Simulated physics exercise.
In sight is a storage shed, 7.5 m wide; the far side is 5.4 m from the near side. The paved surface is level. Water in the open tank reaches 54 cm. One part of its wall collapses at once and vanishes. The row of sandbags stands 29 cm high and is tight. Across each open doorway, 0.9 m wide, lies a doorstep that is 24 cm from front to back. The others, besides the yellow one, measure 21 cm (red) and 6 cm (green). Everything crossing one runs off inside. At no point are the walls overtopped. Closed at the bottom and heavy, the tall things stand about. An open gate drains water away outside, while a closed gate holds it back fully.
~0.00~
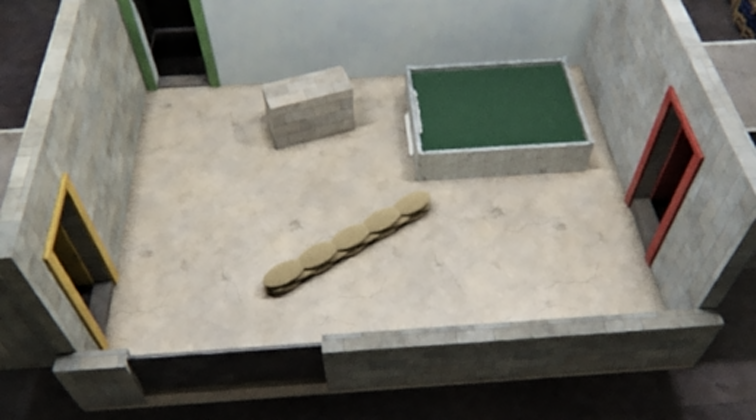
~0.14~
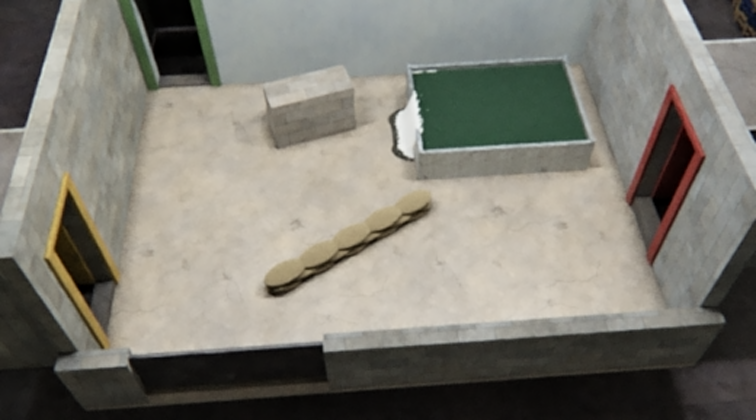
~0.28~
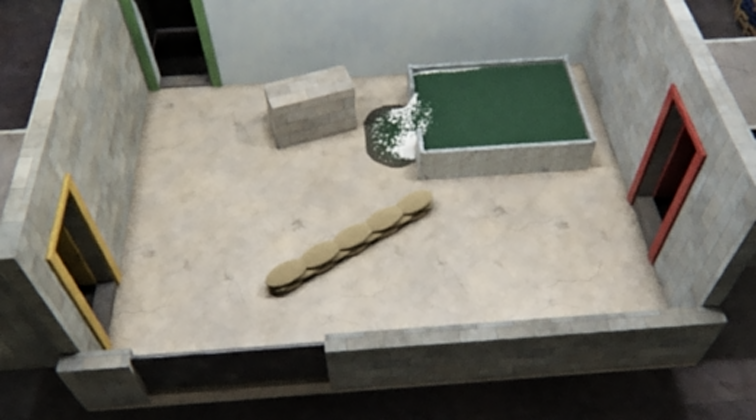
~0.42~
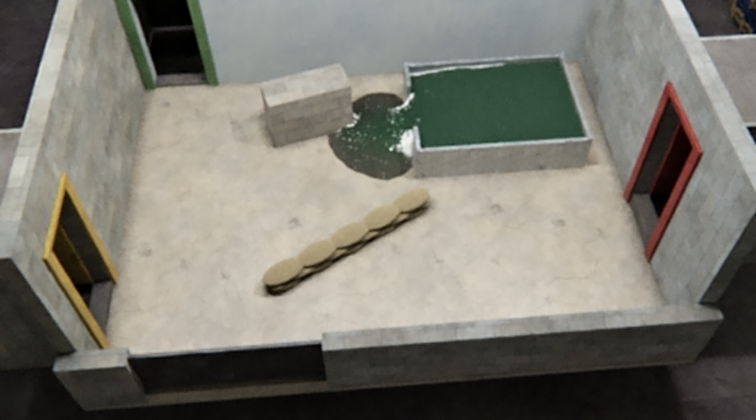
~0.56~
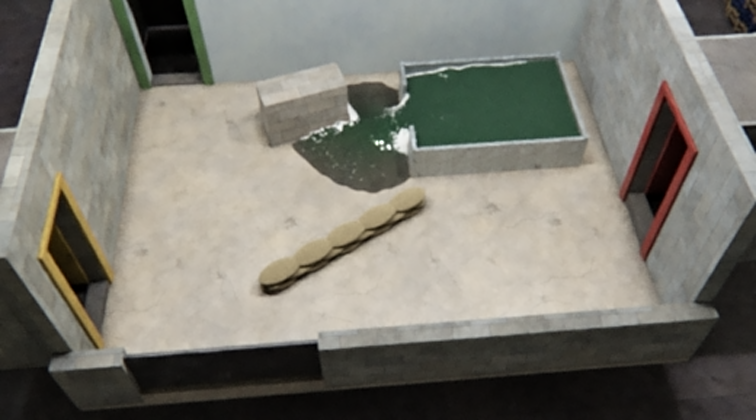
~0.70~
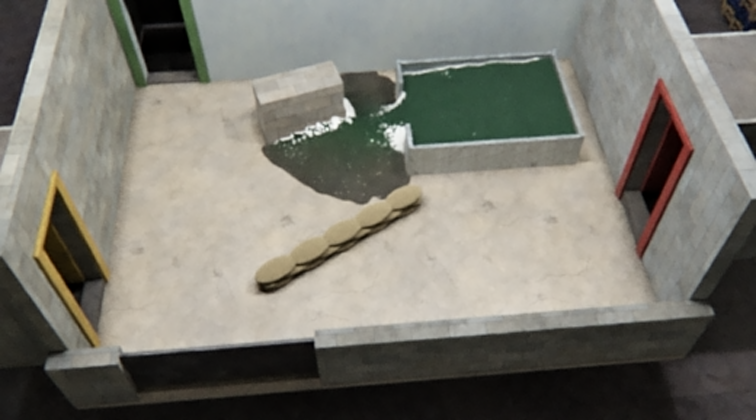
A grey-walled, roofless room with a pale stone floor is seen from high above, with an open tank of dark green water at the back right. A grey block stands left of the tank, a row of tan round-topped pieces runs diagonally mid-floor, and green, yellow and red doorframes line the walls. Water pours from the tank's left side, foams around the block and spreads across the floor, while the view shifts slightly.
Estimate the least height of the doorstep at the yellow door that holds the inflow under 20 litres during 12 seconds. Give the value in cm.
Roughly 12 cm high.
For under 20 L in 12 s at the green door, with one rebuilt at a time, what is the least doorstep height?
Green: 7.0 cm.
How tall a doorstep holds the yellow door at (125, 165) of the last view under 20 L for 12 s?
You'd want it roughly 7.5 cm high.
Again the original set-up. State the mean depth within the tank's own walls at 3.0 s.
Close to 31 cm deep on average.
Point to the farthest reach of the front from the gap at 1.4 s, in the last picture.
Lab note: Front tip approx. at (156, 190).
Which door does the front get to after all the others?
Red.
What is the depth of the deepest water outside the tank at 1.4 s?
Close to 35 centimetres.
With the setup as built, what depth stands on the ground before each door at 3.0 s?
Yellow door 15 cm, red door 0 cm, green door 3 cm.
After 1.4 s water covers 20 % of the floor, deepest (35 cm) near (353, 125); it has not reached the yellow door.
After 3.0 s water covers 50 % of the floor, deepest (28 cm) near (353, 125); 15 cm at the yellow door, 0 litres in over its 13 cm doorstep.
After 12.0 s water covers 95 % of the floor, deepest (11 cm) near (276, 259); 8 cm at the yellow door, 12 litres in over its 13 cm doorstep.
At the yellow door as built, the water arrived by 2.4 s and peaked near 17 cm at 4.6 s.
With a doorstep of 11 cm, 32 litres would have come in within the 12 s; with 13 cm, 12 litres. So under 20 litres takes about 12 cm.
